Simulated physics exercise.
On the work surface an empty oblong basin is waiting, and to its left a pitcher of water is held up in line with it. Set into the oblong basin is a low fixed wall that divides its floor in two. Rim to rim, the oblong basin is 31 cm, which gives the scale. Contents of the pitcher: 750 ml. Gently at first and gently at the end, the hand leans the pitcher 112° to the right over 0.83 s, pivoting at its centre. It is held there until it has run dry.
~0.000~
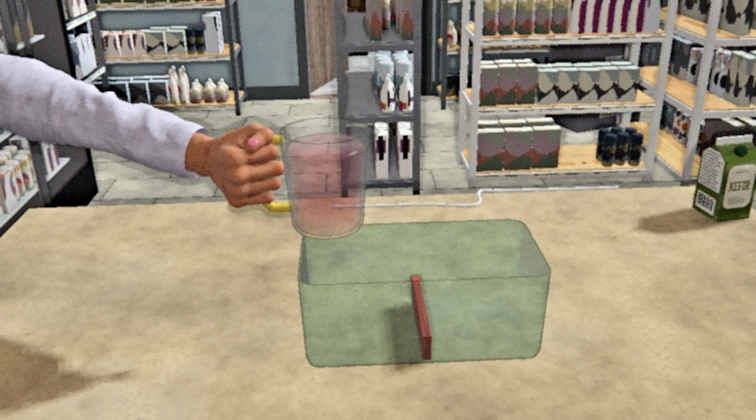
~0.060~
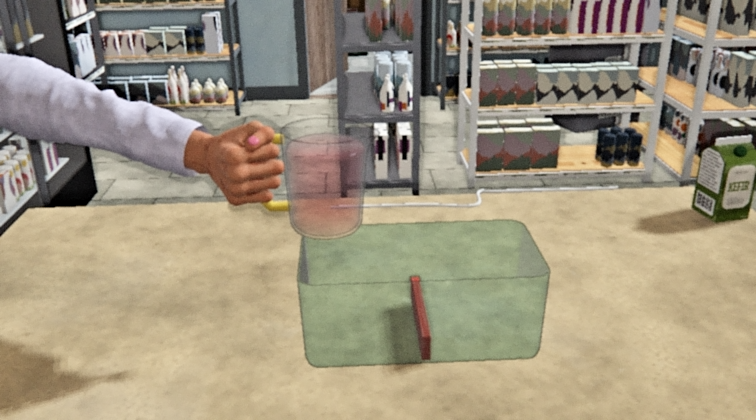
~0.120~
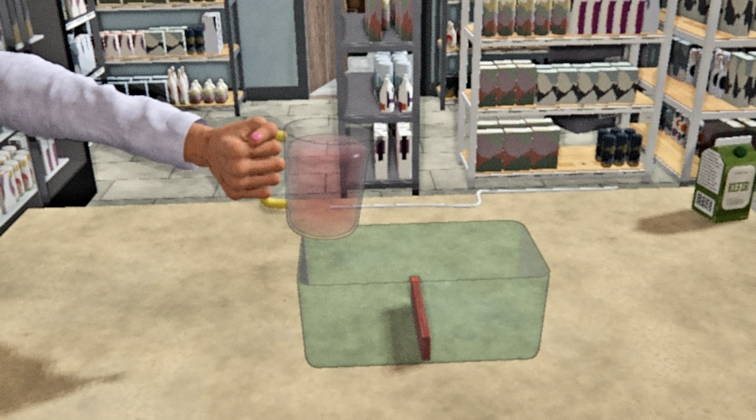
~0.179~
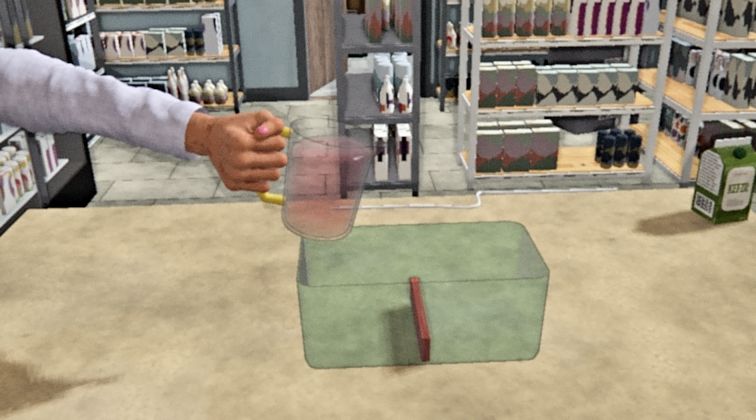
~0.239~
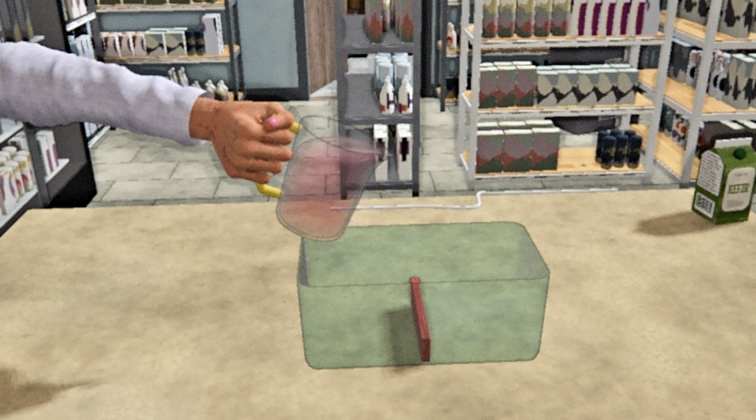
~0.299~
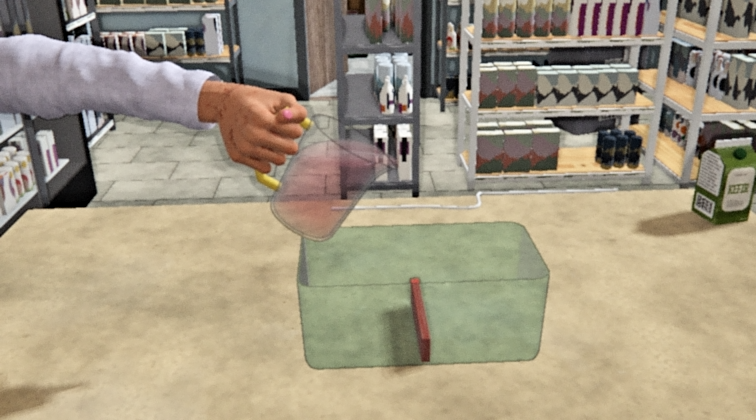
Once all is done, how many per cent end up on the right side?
Roughly 60 percent ends up on the right side.
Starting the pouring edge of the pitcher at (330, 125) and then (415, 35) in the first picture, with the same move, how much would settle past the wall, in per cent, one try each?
It comes to 10 per cent, and then 85 per cent.
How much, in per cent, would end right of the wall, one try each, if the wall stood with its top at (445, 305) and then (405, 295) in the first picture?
It comes to 25 per cent, and then 85 per cent.
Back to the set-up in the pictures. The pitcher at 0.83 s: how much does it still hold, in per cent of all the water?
Around 10 in a hundred.
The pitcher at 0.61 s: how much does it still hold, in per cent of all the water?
I'd estimate some 58 % remains.
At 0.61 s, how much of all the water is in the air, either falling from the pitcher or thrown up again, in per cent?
About 18 per cent.
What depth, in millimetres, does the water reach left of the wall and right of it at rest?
On the left it stands about 12 mm, on the right about 20 mm.
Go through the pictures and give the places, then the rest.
It leans 0°; its right rim is at (379, 130); the water meets the walls at (284, 145) and (366, 143); the oblong basin's rim runs from (301, 255) to (537, 247); the wall's top is at (421, 306), in the first frame.
It leans 1°; its right rim is at (380, 131); the water meets the walls at (285, 144) and (366, 143), in the second frame.
It leans 6°; its right rim is at (383, 136); the water meets the walls at (287, 144) and (368, 145), in the third frame.
It leans 12°; its right rim is at (388, 144); the water meets the walls at (291, 146) and (374, 148), in the fourth frame.
It leans 21°; its right rim is at (393, 154); the water meets the walls at (292, 154) and (384, 150), in the fifth frame.
It leans 32°; its right rim is at (397, 166); the water meets the walls at (286, 172) and (389, 156); 1 per cent is over the edge, in the sixth frame.
By 0.61 s the tilt is 93° and 58 per cent is still to pour, 2 is left of the wall and 22 right of it.
By 0.83 s the tilt is 112° and 10 per cent is still to pour, 28 is left of the wall and 56 right of it.
By 1.07 s the tilt is 112° and 0 per cent is still to pour, 40 is left of the wall and 60 right of it.
By 1.33 s the tilt is 112° and 0 per cent is still to pour, 40 is left of the wall and 60 right of it.
At rest 40 per cent lies left of the wall, 60 right of it and 0 outside.
